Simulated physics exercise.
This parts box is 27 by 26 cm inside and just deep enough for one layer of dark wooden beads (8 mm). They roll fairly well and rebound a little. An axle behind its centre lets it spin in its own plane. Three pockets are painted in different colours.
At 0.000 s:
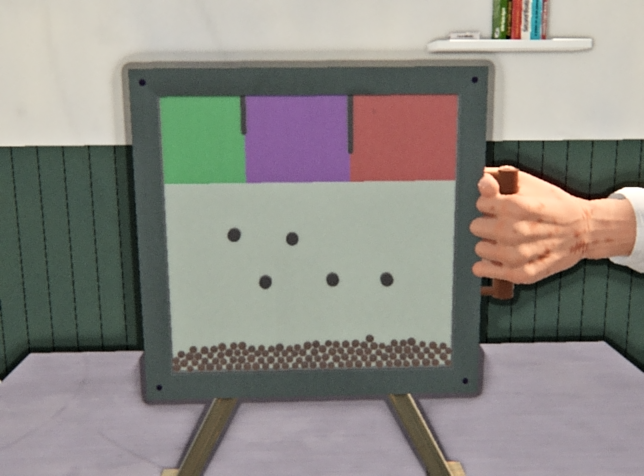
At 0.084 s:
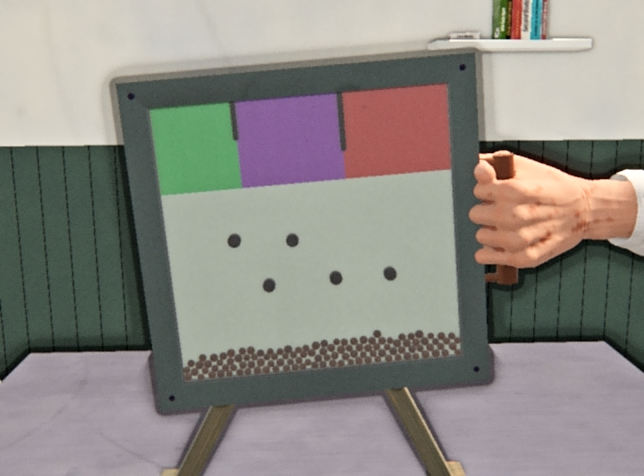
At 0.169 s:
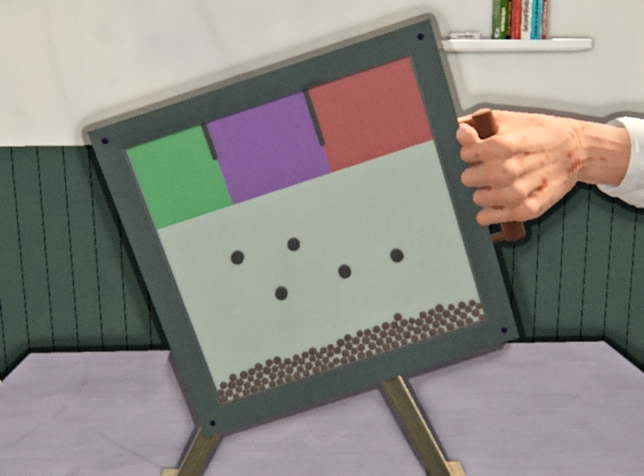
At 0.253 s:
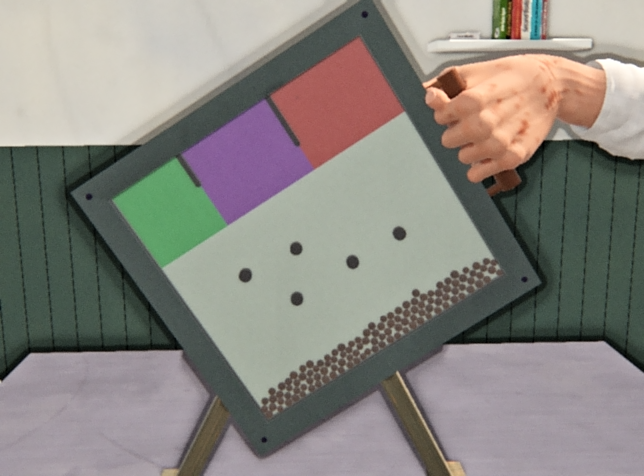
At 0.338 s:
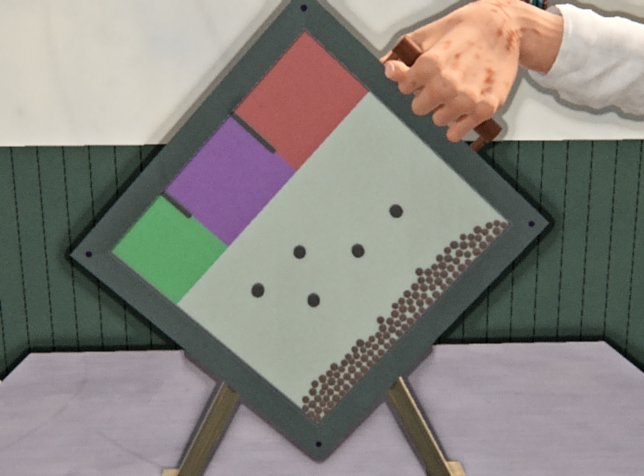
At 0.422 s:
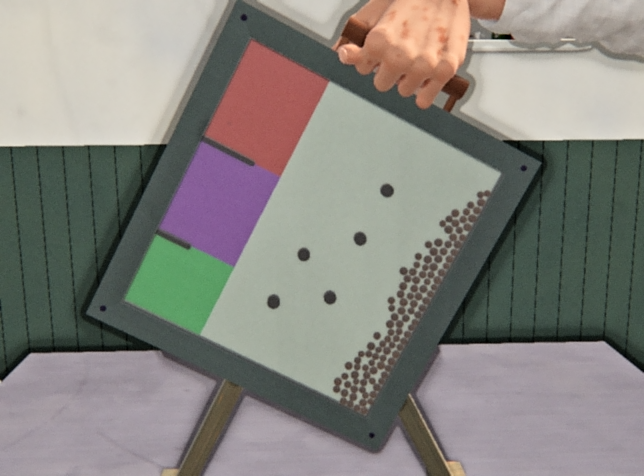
A hand turns the framed box of dark beads anticlockwise, and the beads shift along one side.
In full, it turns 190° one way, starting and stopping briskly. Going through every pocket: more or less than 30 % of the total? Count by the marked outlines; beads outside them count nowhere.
Red: Less; purple: More; green: More than 30 %.
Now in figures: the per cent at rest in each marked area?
Red pocket: 0; purple pocket: 45; green pocket: 55.
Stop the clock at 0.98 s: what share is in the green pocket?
Some 65 per cent.
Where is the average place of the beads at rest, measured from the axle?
About 8 cm right and 9 cm below.
After 0.70 s, it stands 111° anticlockwise; the beads' middle is 9 cm right of and 8 cm below the centre; green 10 %.
After 0.98 s, it stands 160° anticlockwise; the beads' middle is 8 cm right of and 10 cm below the centre; green 65 %.
After 1.22 s, it has come round 190° anticlockwise; the beads' middle is 9 cm right of and 8 cm below the centre; purple 30 %, green 70 %.
Settled by 2.2 s, it has come round 190° anticlockwise; red 0 %, purple 45 %, green 55 %.
